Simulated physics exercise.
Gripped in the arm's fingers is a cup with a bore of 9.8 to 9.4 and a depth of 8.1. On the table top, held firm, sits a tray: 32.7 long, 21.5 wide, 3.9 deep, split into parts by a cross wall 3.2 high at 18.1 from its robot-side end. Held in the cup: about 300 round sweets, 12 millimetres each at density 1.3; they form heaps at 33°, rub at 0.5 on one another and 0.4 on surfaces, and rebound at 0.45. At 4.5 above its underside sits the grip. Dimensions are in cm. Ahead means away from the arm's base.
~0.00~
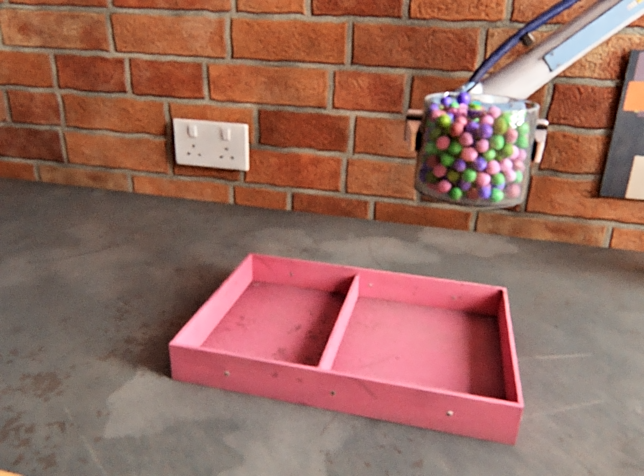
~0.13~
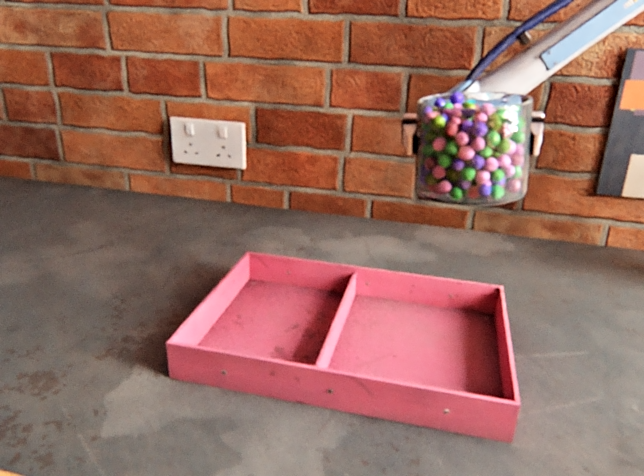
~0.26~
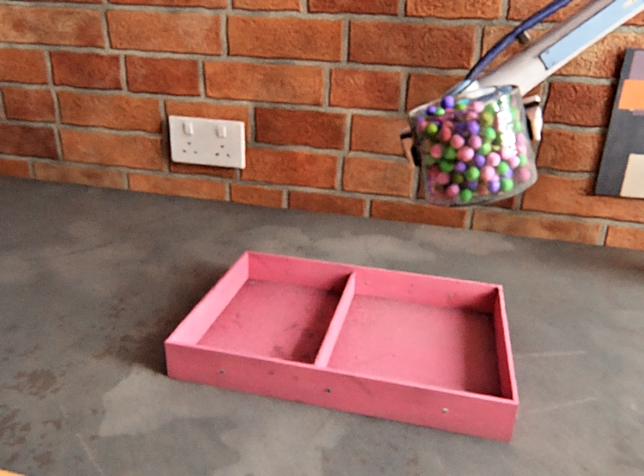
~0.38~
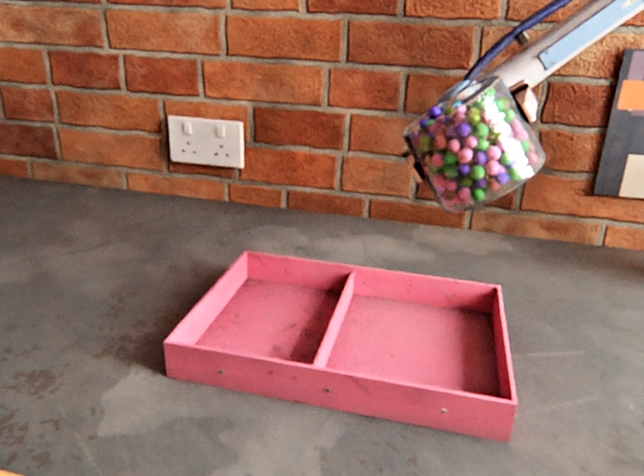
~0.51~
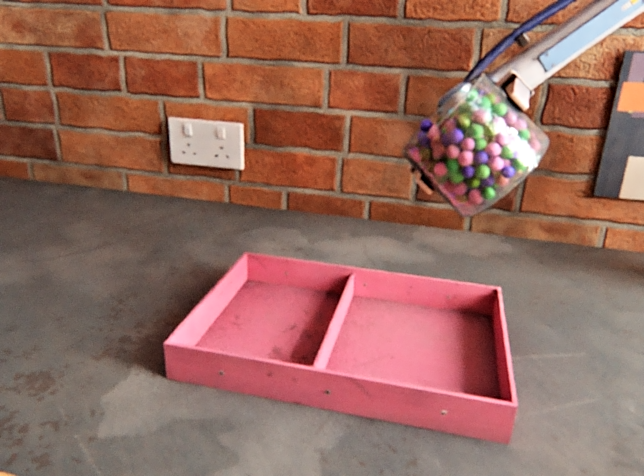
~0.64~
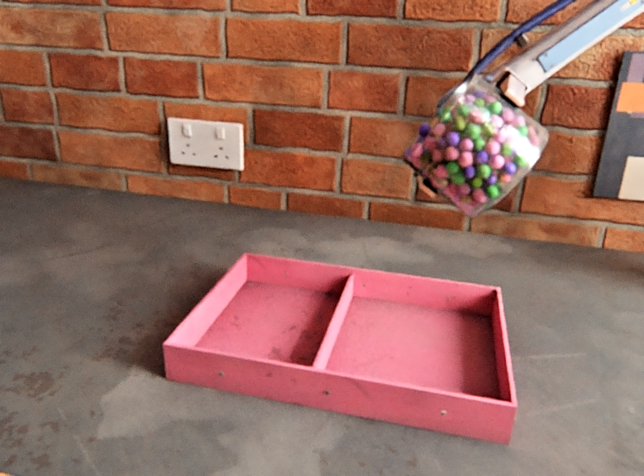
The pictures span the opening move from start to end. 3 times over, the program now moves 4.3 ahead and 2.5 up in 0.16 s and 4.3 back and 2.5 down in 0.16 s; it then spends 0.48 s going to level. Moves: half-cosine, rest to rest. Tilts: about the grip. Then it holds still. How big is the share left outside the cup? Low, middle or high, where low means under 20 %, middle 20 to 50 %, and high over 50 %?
Middle, 20 to 50 %.
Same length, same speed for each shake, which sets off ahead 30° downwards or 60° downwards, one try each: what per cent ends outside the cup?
Result: Approx. 10 % and 0 %, one try each.
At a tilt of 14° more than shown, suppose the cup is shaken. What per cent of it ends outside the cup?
60 %.
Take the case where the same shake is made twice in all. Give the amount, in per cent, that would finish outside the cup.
Then roughly 30 percent.
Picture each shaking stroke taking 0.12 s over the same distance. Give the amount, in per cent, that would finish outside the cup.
It would come to around 65 %.
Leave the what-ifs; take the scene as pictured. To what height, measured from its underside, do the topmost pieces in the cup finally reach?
It reaches close to 8.0 cm in the end.
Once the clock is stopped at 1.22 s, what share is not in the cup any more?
About 25 in a hundred parts are out by then.
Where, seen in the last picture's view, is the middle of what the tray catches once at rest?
I'd put it at roughly (341, 339).
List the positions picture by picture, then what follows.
The cup middle at (474, 149), level; upper third of the load around (475, 128), from x 425 to 525, top at y 100; 297 in the cup, in the first frame.
The cup middle at (471, 147), tilted 5° forward; upper third of the load around (476, 125), from x 425 to 520, top at y 100, in the second frame.
The cup middle at (471, 146), tilted 19° forward; upper third of the load around (475, 126), from x 420 to 525, top at y 105, in the third frame.
The cup middle at (471, 146), tilted 36° forward; upper third of the load around (480, 124), from x 415 to 530, top at y 95, in the fourth frame.
The cup middle at (473, 147), tilted 50° forward; upper third of the load around (483, 127), from x 415 to 530, top at y 100, in the fifth frame.
The cup middle at (472, 147), tilted 55° forward; upper third of the load around (482, 127), from x 410 to 530, top at y 100; 297 in the cup, in the sixth frame.
After 1.22 s, tilted 55° forward, highest piece 27 above the table; 226 in the cup, 26 in the robot-side part, 24 in the far-side part, 21 in flight or on a rim.
After 1.79 s, tilted 36° forward, highest piece 26 above the table; 194 in the cup, 55 in the robot-side part, 45 in the far-side part, 1 on the table or floor, 2 in flight or on a rim.
After 2.28 s, level, highest piece 28 above the table; 194 in the cup, 54 in the robot-side part, 48 in the far-side part, 1 on the table or floor.
After 3.33 s, level, highest piece 28 above the table; 194 in the cup, 54 in the robot-side part, 48 in the far-side part, 1 on the table or floor.
In the end, 194 in the cup, 54 in the robot-side part, 48 in the far-side part, 1 on the table or floor. That is 35 % outside the cup.
